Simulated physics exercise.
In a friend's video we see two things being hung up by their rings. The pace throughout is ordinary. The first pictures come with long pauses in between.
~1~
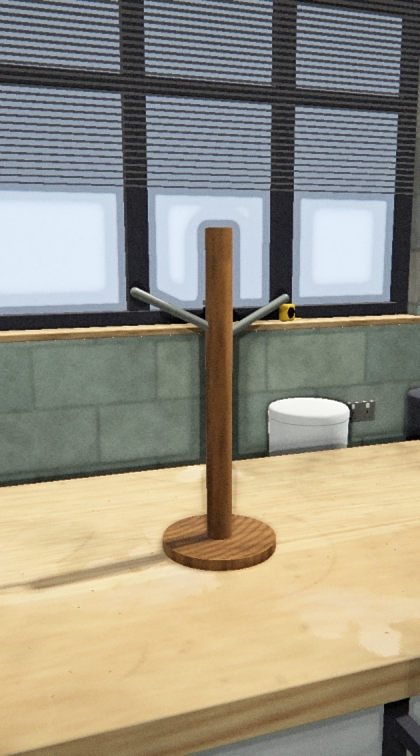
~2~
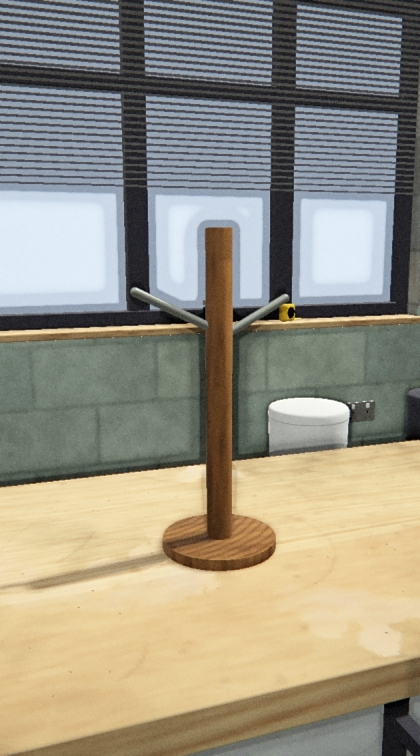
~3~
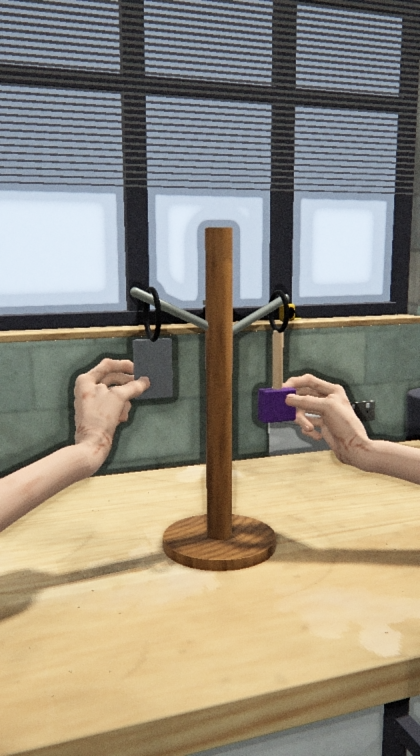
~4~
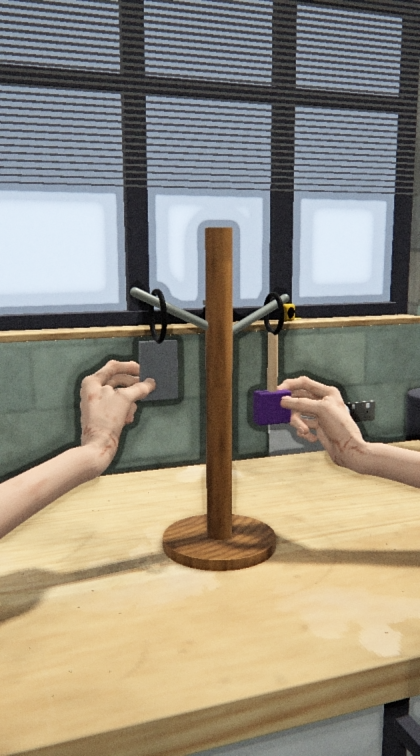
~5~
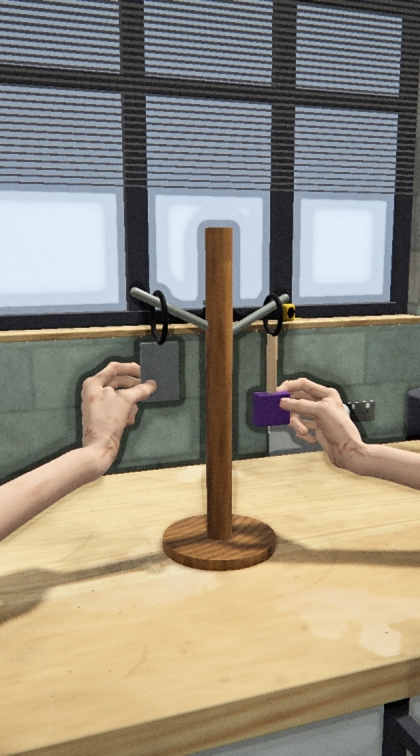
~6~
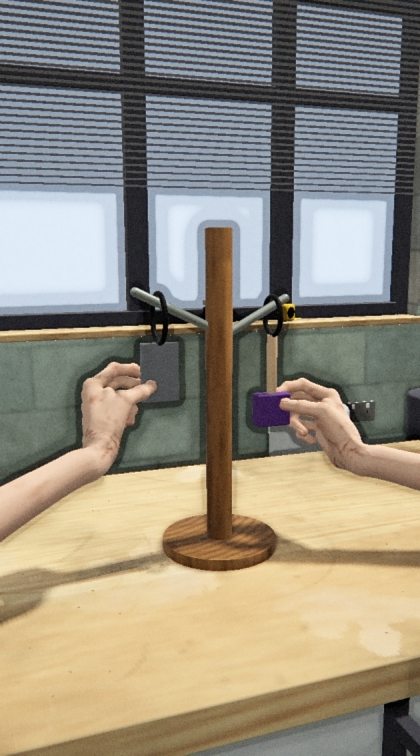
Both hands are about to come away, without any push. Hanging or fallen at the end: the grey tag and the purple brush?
What you'd see is the grey tag still on its peg and the purple brush still on its peg.
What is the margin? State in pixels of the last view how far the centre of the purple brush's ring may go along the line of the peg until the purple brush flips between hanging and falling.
Shift it right by around 16 pixels.
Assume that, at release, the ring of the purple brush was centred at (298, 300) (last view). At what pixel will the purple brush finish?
(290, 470).
Then, 0.32 s on from there, grey tag at rest near (161, 348); purple brush at rest near (270, 363).
In the end, the grey tag stays on its peg, near (165, 350); the purple brush stays on its peg, near (267, 366).
